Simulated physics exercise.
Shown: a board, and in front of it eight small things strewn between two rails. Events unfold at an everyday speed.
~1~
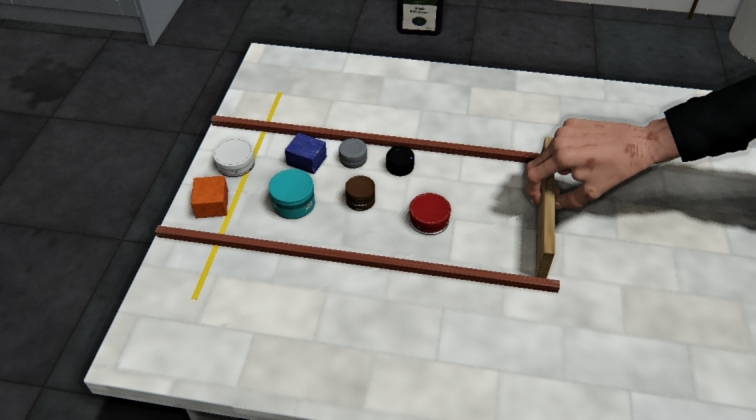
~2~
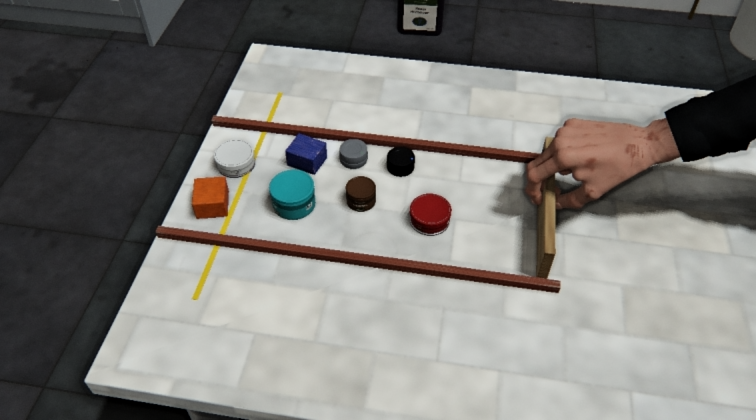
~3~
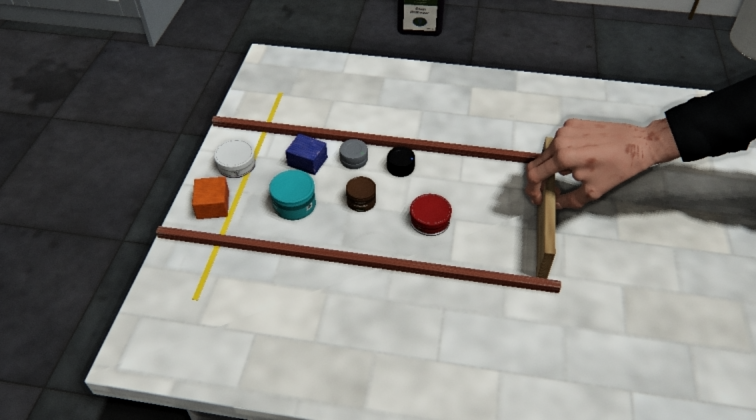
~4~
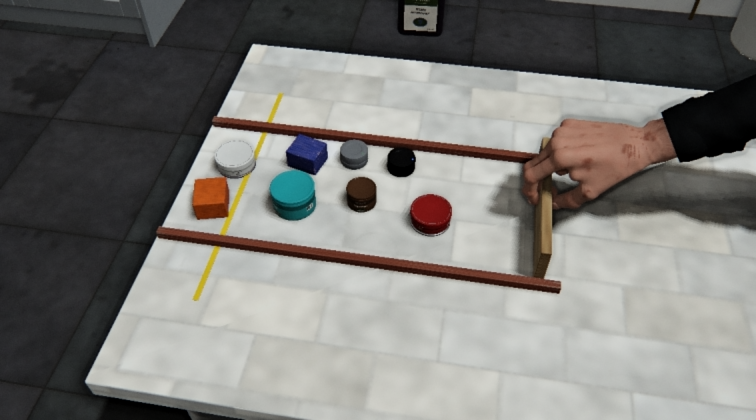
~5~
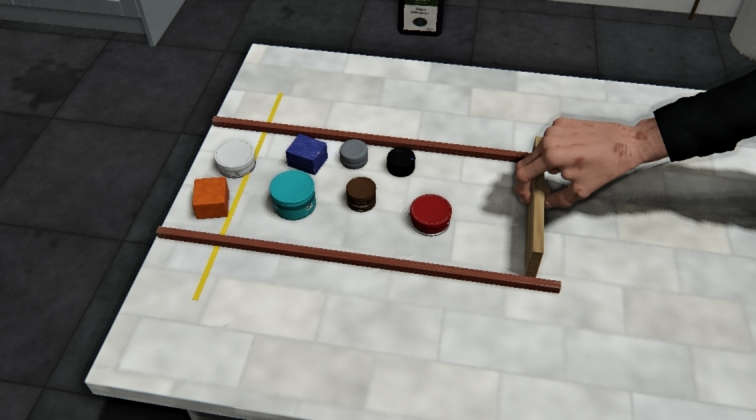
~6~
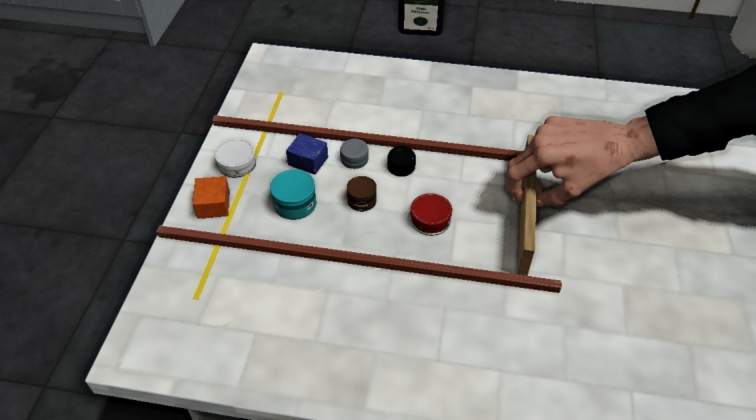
On a pale tiled tabletop, a hand held a wooden board upright at the right of two reddish rails, with eight small things between them, then slid it slightly left while they stayed put.
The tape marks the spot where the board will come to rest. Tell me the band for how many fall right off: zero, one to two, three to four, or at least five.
Drops: Fewer than three, some.
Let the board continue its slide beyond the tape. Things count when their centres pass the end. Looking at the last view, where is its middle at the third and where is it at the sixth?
At (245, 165) for the third, at (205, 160) for the sixth.
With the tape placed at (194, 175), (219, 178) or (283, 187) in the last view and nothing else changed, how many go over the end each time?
Try by try, 8, 5 and 0.
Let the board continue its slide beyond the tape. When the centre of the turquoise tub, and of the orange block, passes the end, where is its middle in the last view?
The turquoise tub puts it at (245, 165), the orange block at (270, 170).
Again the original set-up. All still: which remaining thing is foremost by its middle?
Nearest at the end: The turquoise tub.
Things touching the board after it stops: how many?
Number: 3.
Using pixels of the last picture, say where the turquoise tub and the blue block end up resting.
Near (178, 179) and (212, 152).
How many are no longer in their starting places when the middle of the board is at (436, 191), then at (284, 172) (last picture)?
That gives 1 for the first and 8 for the second.
Soon after, none off yet; orange block at rest near (212, 197); white pot at rest near (236, 158); blue block at rest near (307, 154).
After that, none off yet; orange block at rest near (212, 197); white pot at rest near (236, 158); blue block displaced a little near (294, 153).
And then, none off yet; orange block displaced about its own width near (182, 200); white pot displaced about its own width near (210, 160); blue block displaced well along near (251, 157).
In the end, the number that fall off is one or two; gone, white pot and orange block.
